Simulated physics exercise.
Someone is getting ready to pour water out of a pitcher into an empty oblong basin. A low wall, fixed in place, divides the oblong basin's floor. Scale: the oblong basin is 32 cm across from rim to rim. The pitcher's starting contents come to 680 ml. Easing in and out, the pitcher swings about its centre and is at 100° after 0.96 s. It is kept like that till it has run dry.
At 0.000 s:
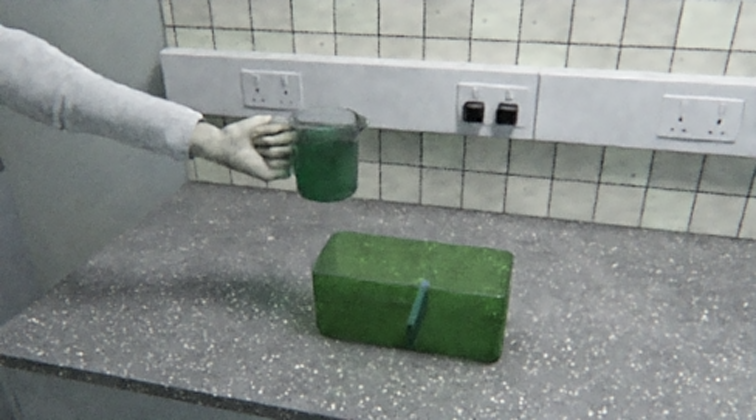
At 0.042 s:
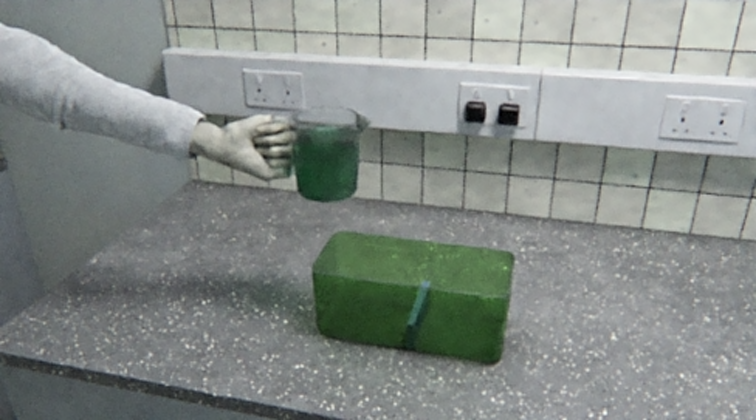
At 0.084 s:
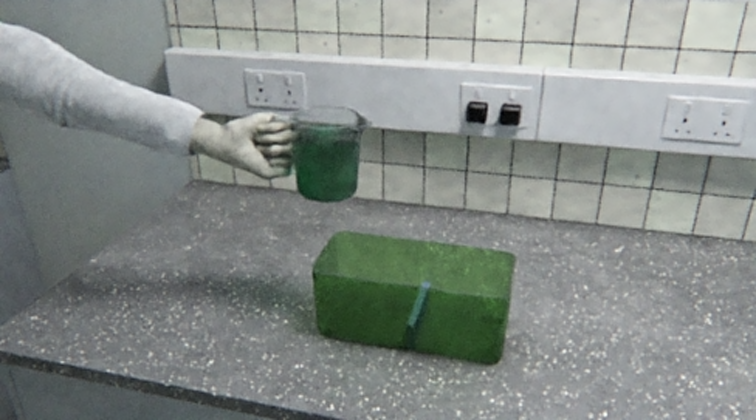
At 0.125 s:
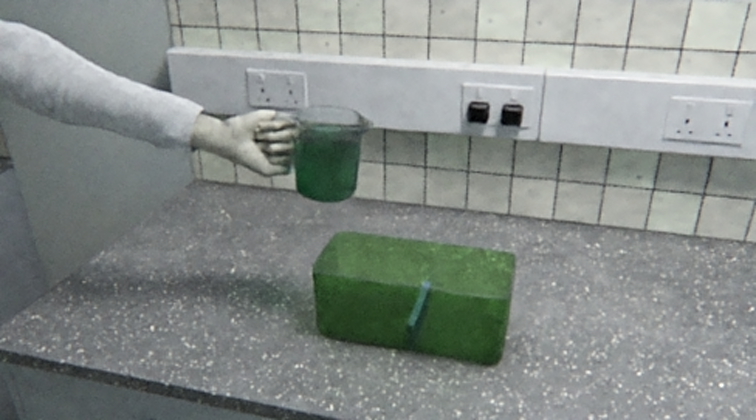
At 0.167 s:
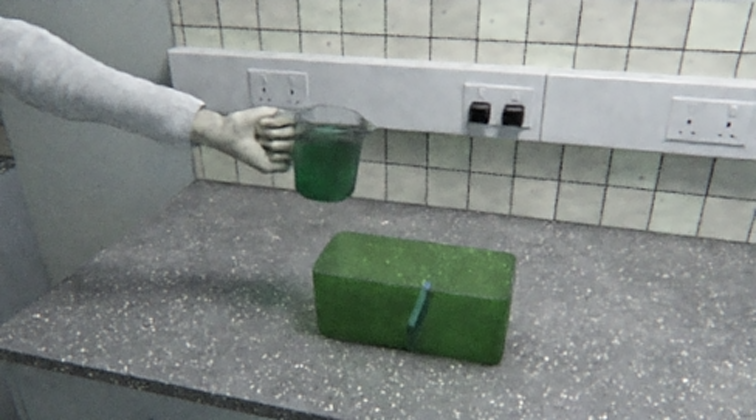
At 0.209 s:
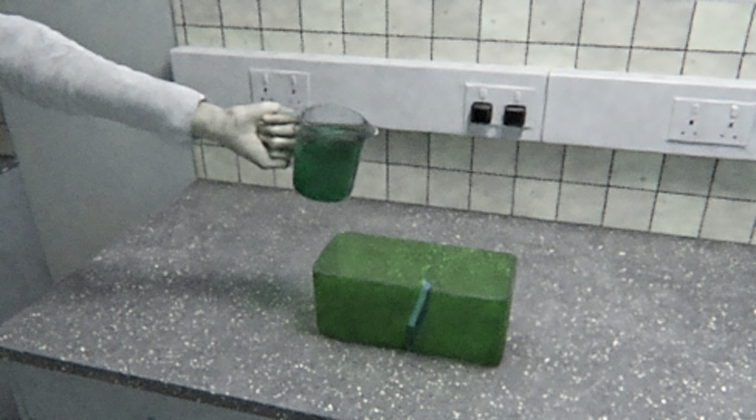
At first, a gloved-looking hand at the left holds a pitcher of green-tinted water upright and still above a green oblong basin on a speckled worktop. Then the pitcher begins to lean slowly to the right, its spout dipping slightly until it has a small tilt, while the basin stays put.
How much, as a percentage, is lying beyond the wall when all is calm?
Around 44 per cent lies beyond the wall.
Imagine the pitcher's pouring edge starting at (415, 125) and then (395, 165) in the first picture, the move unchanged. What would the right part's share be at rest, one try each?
90 and 80 %.
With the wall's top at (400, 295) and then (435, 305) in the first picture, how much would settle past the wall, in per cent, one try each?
85 then 5 %.
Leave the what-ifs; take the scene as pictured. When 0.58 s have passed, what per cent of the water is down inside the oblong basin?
Fraction in basin: Approx. 0%.
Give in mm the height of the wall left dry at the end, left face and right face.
Left about 30 mm, while the right is about 32 mm.
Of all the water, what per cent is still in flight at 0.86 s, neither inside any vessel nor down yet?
Airborne share: Near 26 %.
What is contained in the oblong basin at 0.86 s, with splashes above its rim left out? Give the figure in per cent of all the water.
Around 40 per cent of the whole.
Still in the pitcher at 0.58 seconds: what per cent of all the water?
I reckon about 86 in a hundred is still held.
By 0.58 s the tilt is 67° and 87 per cent is still to pour, 0 is left of the wall and 0 right of it.
By 0.86 s the tilt is 97° and 34 per cent is still to pour, 14 is left of the wall and 26 right of it.
By 1.15 s the tilt is 100° and 5 per cent is still to pour, 44 is left of the wall and 43 right of it.
By 1.46 s the tilt is 100° and 0 per cent is still to pour, 54 is left of the wall and 44 right of it.
At rest 54 per cent lies left of the wall, 44 right of it and 2 outside.
